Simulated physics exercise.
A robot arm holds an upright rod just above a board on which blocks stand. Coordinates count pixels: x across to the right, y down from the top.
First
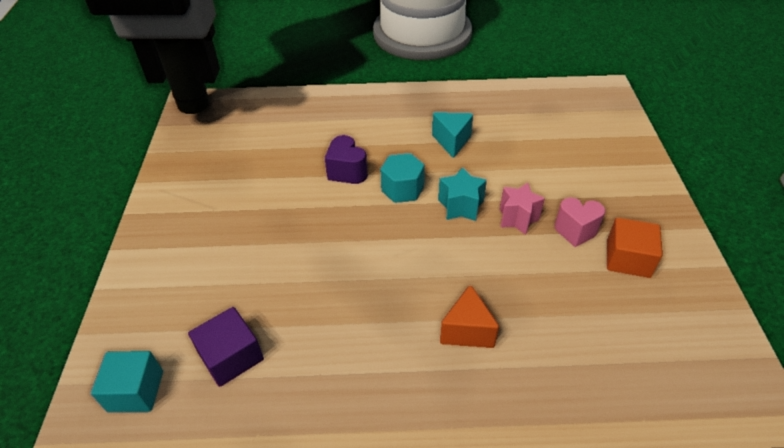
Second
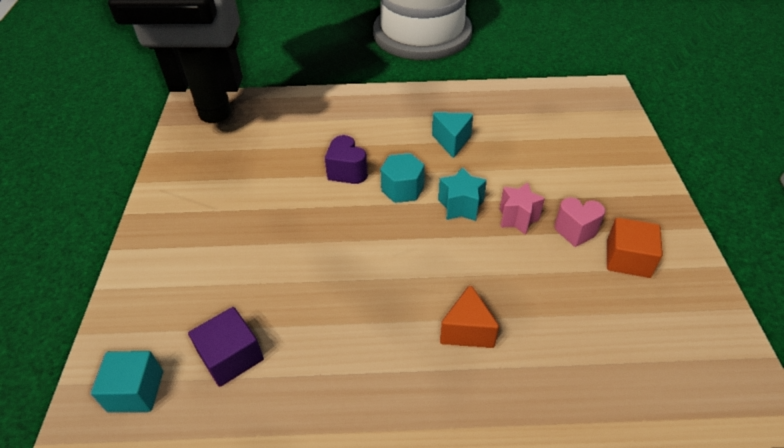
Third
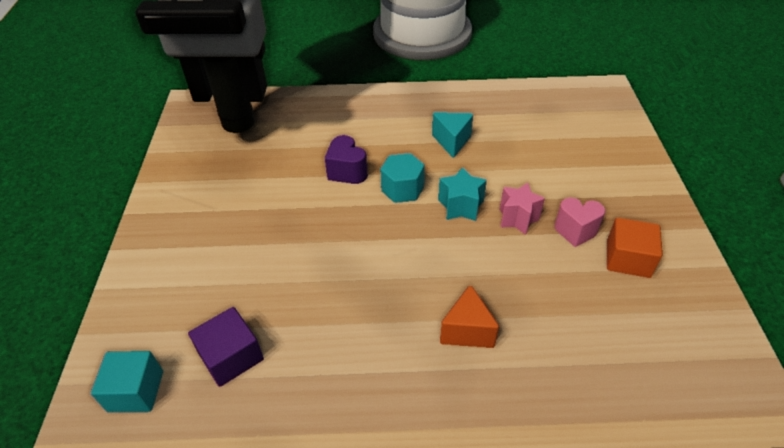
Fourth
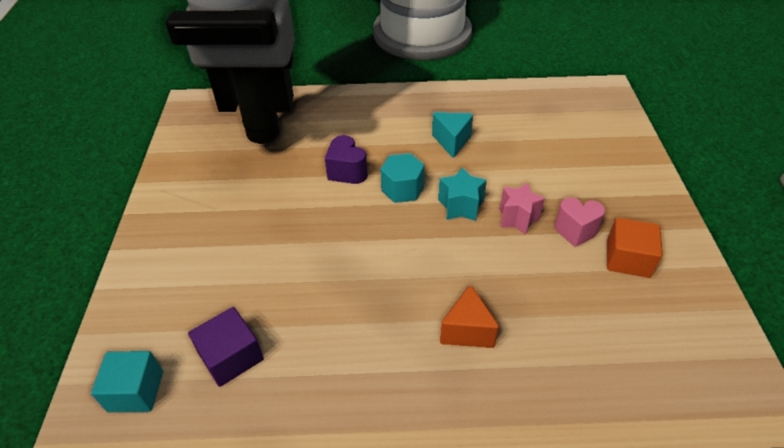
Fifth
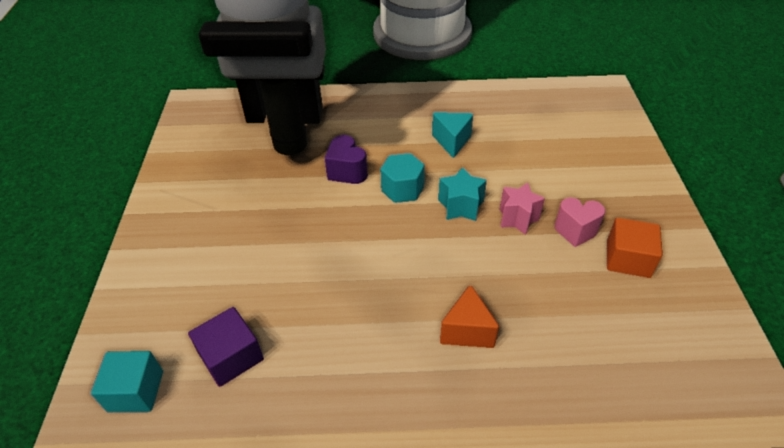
A pale striped wooden board lies on a green surface, seen from above at an angle by a camera that stays still. A purple heart, turquoise hexagon and star, pink star and heart, and orange cube slope rightward below a turquoise triangle, with an orange triangle lower down and purple and turquoise cubes at lower left. A black-tipped robot arm glides rightward and slightly nearer from the upper left corner, reaching just left of the unmoving purple heart.
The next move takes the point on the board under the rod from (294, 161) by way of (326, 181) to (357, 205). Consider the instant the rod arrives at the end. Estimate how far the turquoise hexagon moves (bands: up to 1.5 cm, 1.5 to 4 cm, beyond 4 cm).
Displaced less than 1.5 cm.
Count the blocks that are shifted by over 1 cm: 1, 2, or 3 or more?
The number is one.
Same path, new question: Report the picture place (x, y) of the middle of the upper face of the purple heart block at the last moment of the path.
Roughly at (367, 154).
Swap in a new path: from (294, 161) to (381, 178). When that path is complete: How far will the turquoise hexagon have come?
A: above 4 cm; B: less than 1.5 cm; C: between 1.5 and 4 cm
The one that fits is A, above 4 cm.
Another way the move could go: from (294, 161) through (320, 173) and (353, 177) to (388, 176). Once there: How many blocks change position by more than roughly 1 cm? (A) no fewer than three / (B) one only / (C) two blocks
C
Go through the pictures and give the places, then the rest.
The first picture shows lower end of the rod (194, 106), tops of blocks, purple heart block (345, 149), turquoise hexagon (403, 166).
The second picture shows rod (215, 114), blocks as before.
The third picture shows rod (239, 124), blocks as before.
The fourth picture shows rod (264, 134), blocks as before.
The fifth picture shows rod (291, 145), purple heart block (345, 149), turquoise hexagon (403, 166).
The first path, step by step. One third of the way, rod (313, 158); purple heart block (348, 149).
Two thirds of the way, rod (335, 173); purple heart block (367, 154), turned 50° anticlockwise.
At the end, rod (355, 190); purple heart block (367, 154), turned 55° anticlockwise; turquoise hexagon not moved.
